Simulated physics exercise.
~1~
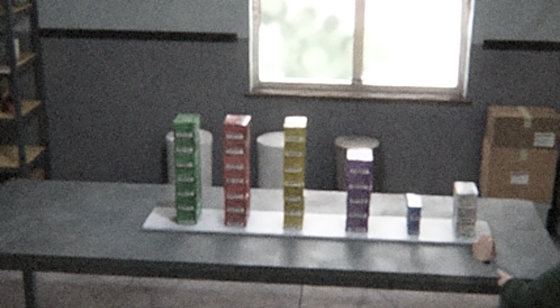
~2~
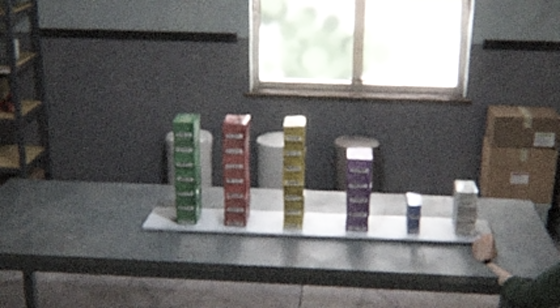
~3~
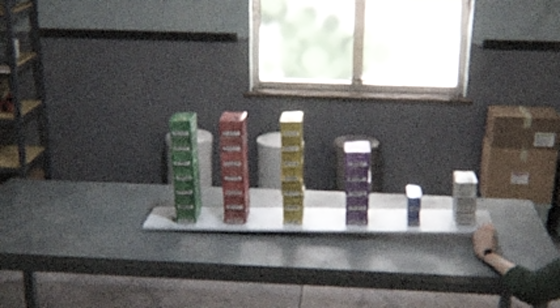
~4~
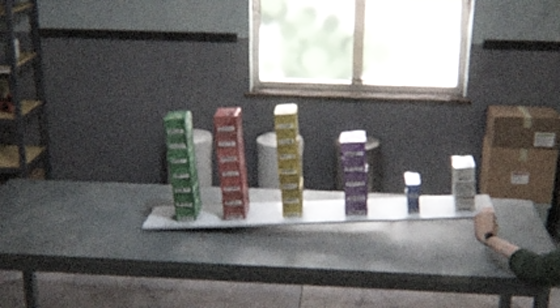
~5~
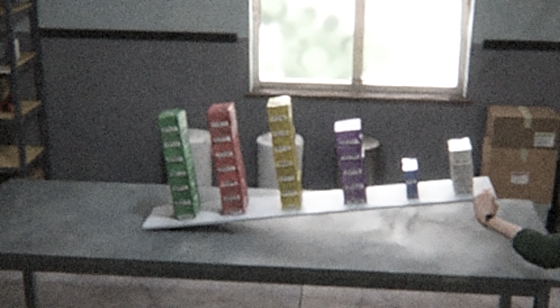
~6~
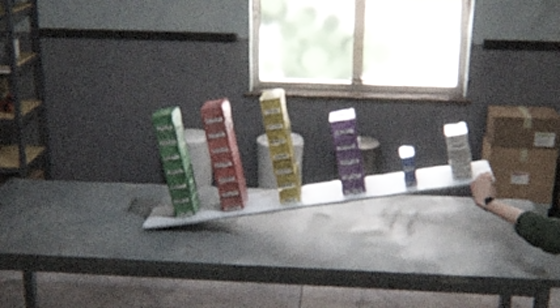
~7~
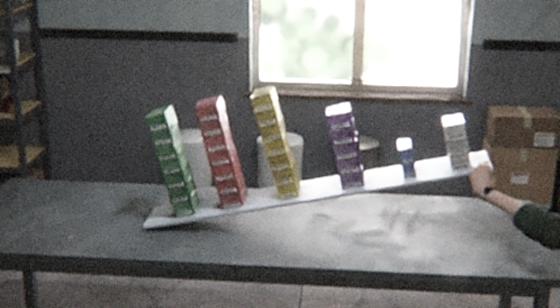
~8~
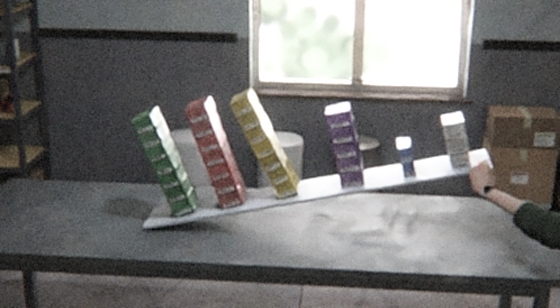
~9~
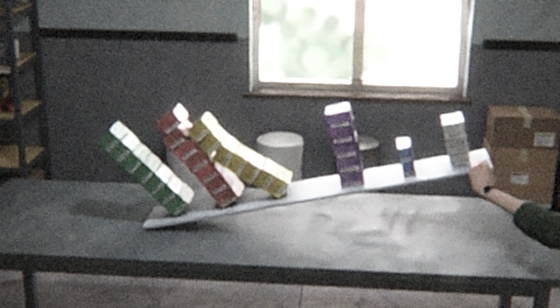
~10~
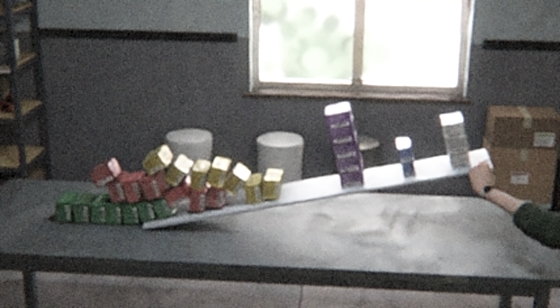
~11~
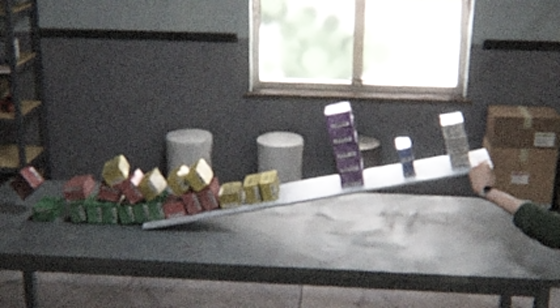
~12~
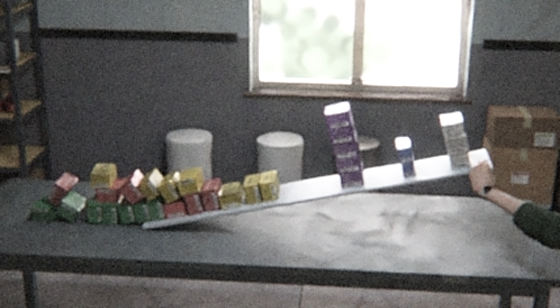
A hand at the right edge grips the end of a white board lying on a dark table, seen from the front in a grey room with a bright window. Along the board stand tall green, red and yellow stacks of small boxes, then a shorter purple stack, a little blue one and a pale one. The hand raises the right end, and the stacks lean left with the slope. The three tall stacks tip further, bend and topple leftward, spilling across the board's low end and the table. The hand holds the board tilted, the purple, blue and pale stacks still standing beyond the jumbled heap.
